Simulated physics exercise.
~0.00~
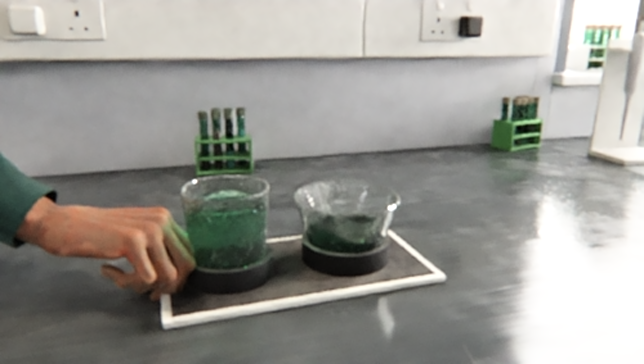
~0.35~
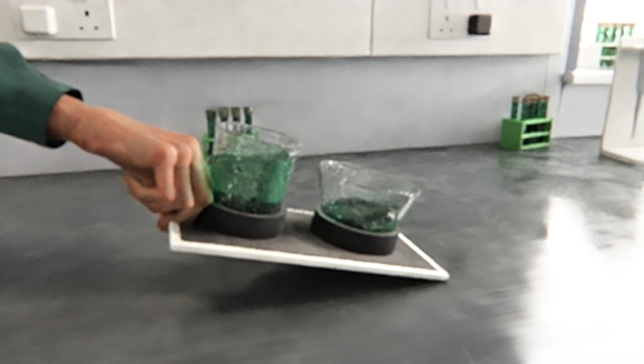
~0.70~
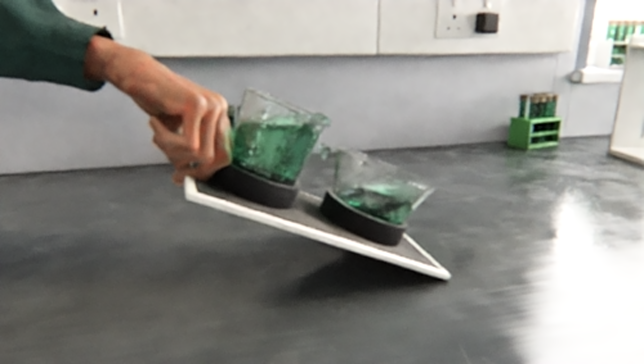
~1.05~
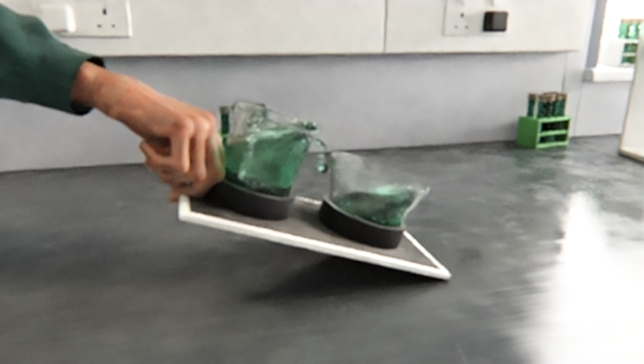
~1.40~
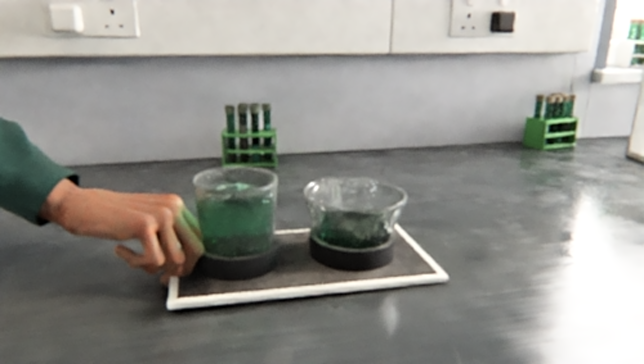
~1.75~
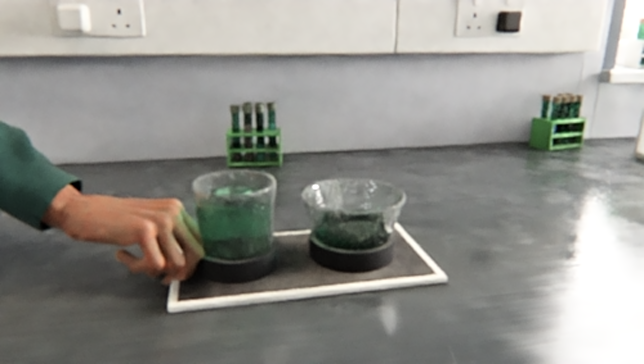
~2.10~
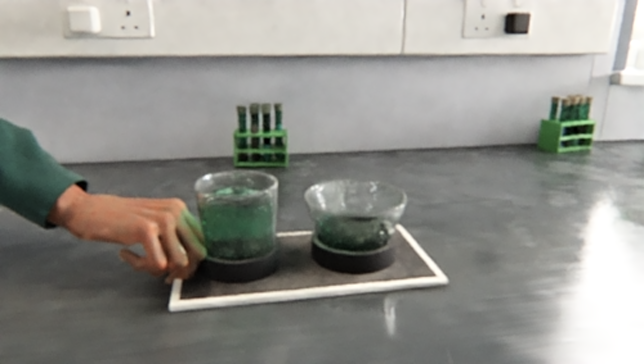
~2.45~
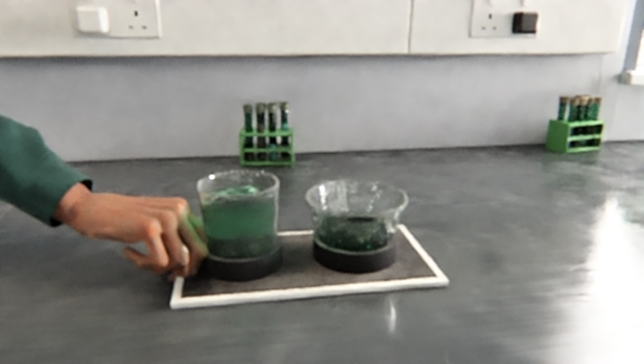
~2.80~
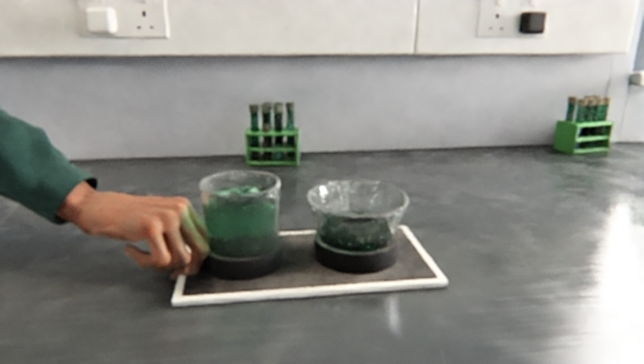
The video shows a hand lifting the left edge of a tray holding a glass tumbler and a wide glass cup of green liquid, which sloshes as both tilt rightward, some spilling from the tumbler, before the hand lowers the tray flat and both vessels stand upright.
